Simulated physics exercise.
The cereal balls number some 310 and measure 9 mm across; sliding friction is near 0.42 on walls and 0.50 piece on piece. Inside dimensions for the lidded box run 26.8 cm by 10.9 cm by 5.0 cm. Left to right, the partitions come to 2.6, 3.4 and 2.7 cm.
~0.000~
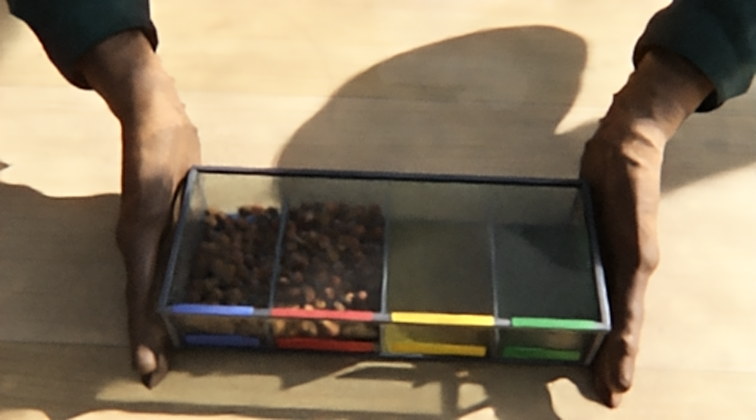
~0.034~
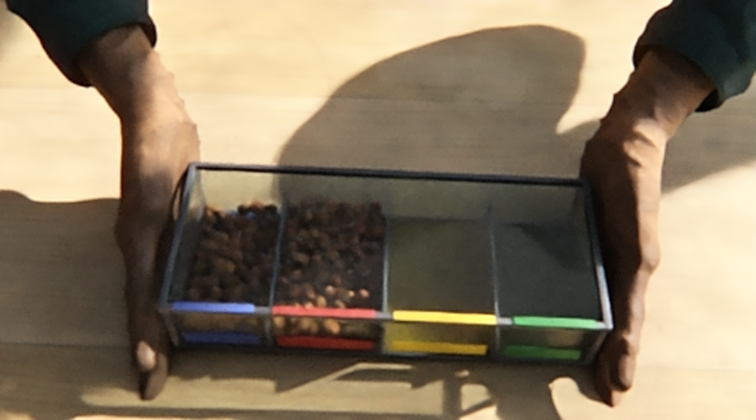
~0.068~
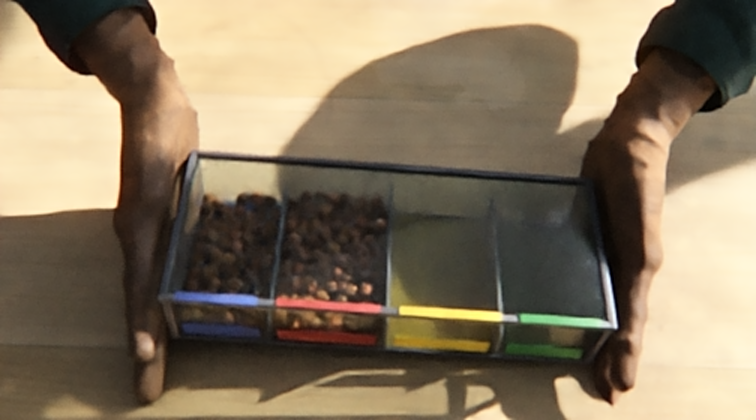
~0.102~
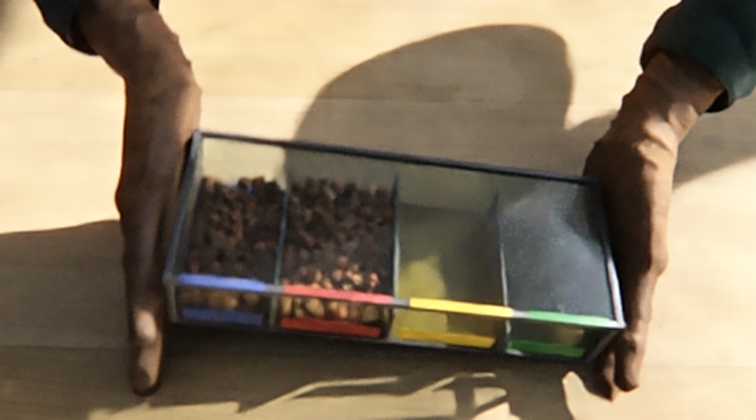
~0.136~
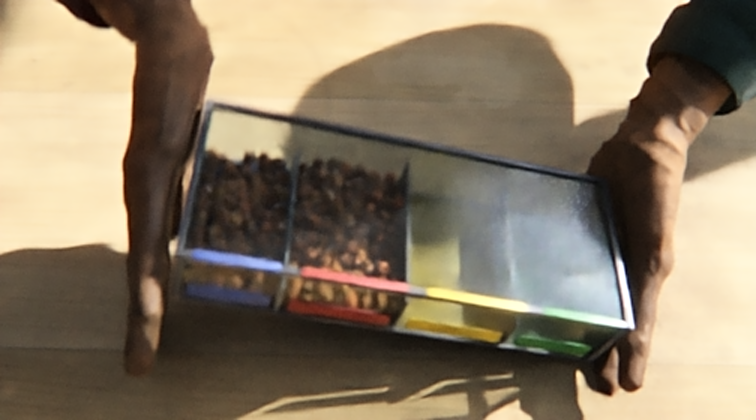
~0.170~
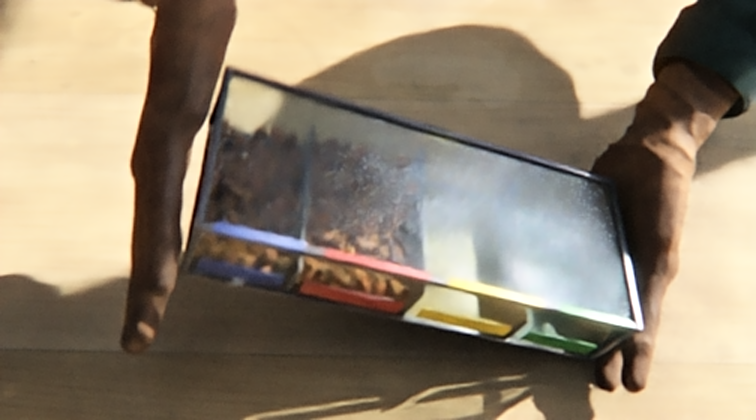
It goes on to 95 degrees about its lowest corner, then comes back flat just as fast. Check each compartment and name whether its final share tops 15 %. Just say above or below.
Red compartment: Beats the threshold. Blue compartment: Fails to beat the threshold. Green compartment: Fails to beat the threshold. Yellow compartment: Fails to beat the threshold.
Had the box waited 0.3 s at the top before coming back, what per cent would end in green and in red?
In per cent: Green 5, red 90.
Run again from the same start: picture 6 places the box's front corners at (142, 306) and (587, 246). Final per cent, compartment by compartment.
The compartments end with red 20 per cent, blue 80 per cent, green 0 per cent and yellow 0 per cent.
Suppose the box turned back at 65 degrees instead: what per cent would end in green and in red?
With that change, green ends at 5 percent while red ends at 80 percent.
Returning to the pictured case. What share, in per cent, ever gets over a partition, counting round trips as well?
About 40 per cent.
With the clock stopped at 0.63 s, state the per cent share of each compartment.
Red 75 %, blue 20 %, green 0 %, yellow 5 %.
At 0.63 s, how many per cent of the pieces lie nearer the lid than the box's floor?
I'd say around 70 percent of the pieces.
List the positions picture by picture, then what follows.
Box tilt 0 degrees, front corners at (165, 307) and (602, 325); red 65 %, blue 35 %, in the first picture.
Box tilt 1 degrees, front corners at (166, 305) and (603, 324), in the second picture.
Box tilt 4 degrees, front corners at (167, 295) and (608, 324), lowest corner right front, in the third picture.
Box tilt 9 degrees, front corners at (171, 277) and (615, 324), lowest corner right front, in the fourth picture.
Box tilt 15 degrees, front corners at (183, 251) and (625, 324), lowest corner right front, in the fifth picture.
Box tilt 22 degrees, front corners at (203, 224) and (634, 325), lowest corner right front; red 65 %, blue 35 %. The box's pace is about 200 degrees a second, in the sixth picture.
After 0.63 s, tilt 94 degrees; red 75 %, blue 20 %, yellow 5 %.
Then, at 0.94 s, tilt 40 degrees; red 90 %, green 5 %.
After 1.35 s, tilt 0 degrees; red 90 %, green 5 %.
At rest (1.6 s), red 90 %, blue 0 %, green 5 %, yellow 0 %.
